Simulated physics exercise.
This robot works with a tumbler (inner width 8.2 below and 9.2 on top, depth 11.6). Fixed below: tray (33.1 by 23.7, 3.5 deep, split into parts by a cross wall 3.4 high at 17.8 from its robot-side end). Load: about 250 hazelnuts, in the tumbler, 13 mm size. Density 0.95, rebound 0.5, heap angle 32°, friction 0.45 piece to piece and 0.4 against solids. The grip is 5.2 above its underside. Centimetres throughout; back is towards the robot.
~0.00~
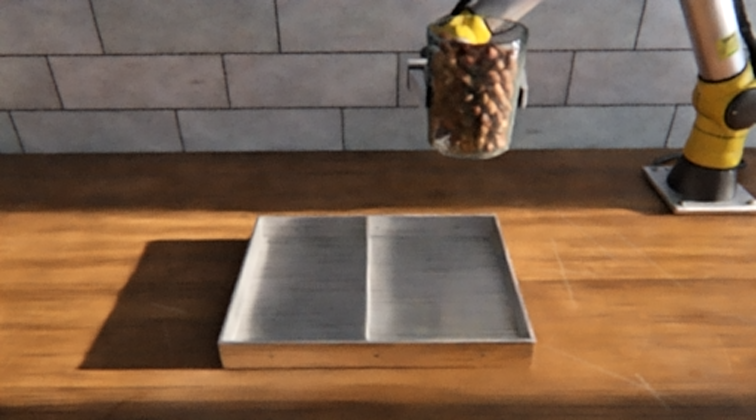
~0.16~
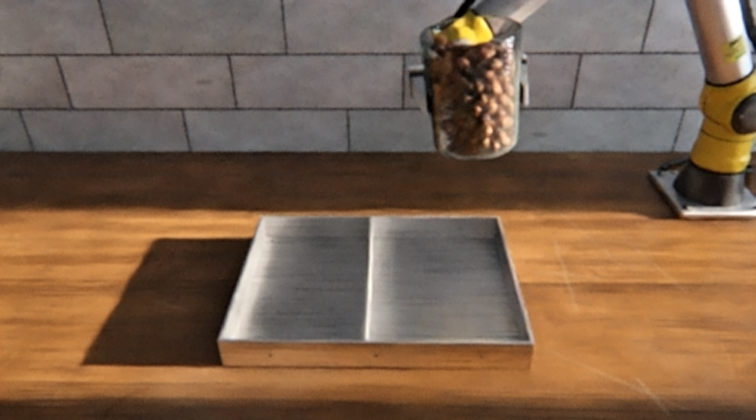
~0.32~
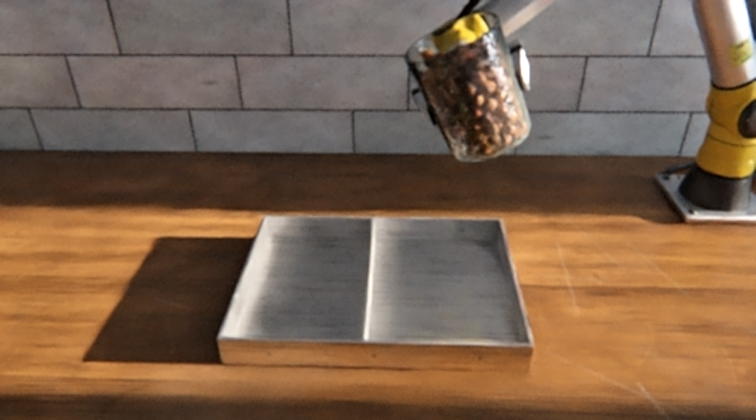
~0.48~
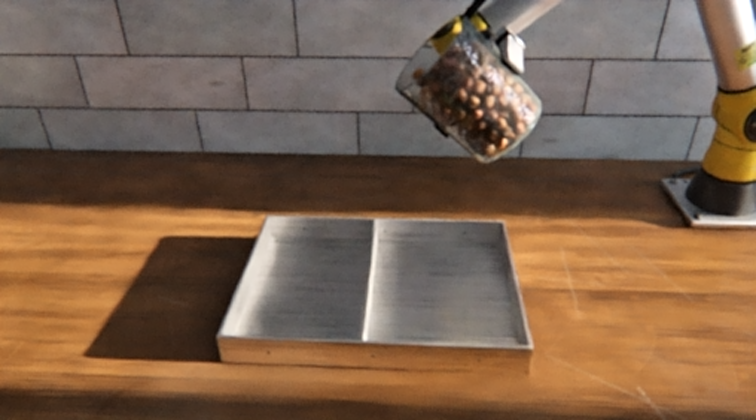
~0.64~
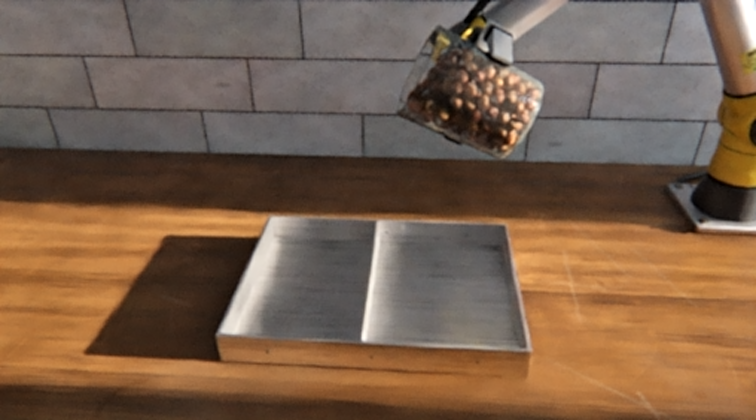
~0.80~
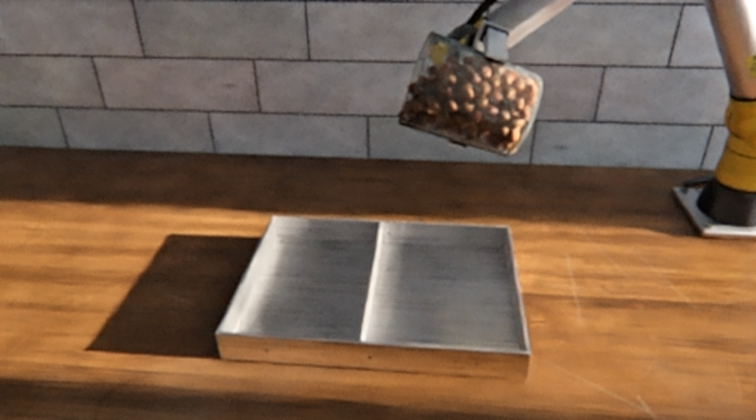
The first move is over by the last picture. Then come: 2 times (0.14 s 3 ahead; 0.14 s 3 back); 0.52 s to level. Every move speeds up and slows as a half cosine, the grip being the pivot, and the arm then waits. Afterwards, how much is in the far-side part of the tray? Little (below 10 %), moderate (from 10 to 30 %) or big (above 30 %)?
In the far-side part of the tray the share is moderate, from 10 to 30 %.
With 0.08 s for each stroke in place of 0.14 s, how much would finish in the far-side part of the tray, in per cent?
In that case some 35 per cent.
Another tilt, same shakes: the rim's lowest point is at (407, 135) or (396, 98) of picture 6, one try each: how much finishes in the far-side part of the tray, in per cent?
Some 45 and 0 per cent.
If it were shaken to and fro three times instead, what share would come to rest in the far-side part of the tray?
In that case some 15 per cent.
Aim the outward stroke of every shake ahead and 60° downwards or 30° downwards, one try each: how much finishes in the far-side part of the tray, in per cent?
Some 0 and 5 per cent.
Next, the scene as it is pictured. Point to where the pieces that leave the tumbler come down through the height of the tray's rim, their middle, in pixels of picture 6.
Near (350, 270).
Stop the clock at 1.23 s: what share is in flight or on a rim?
Roughly 2 per cent.
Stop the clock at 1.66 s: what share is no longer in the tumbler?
Near 20 per cent so far.
After 1.23 s, tilted 71° forward, highest piece 29 above the table; 224 in the tumbler, 16 in the far-side part, 5 in the robot-side part, 6 in flight or on a rim.
After 1.66 s, tilted 26° forward, highest piece 31 above the table; 198 in the tumbler, 33 in the far-side part, 15 in the robot-side part, 3 on the table or floor, 2 in flight or on a rim.
After 2.08 s, level, highest piece 31 above the table; 198 in the tumbler, 35 in the far-side part, 15 in the robot-side part, 3 on the table or floor.
After 3.13 s, level, highest piece 31 above the table; 198 in the tumbler, 35 in the far-side part, 15 in the robot-side part, 3 on the table or floor.
At rest, 198 in the tumbler, 35 in the far-side part, 15 in the robot-side part, 3 on the table or floor. That is 14 % in the far-side part of the tray.
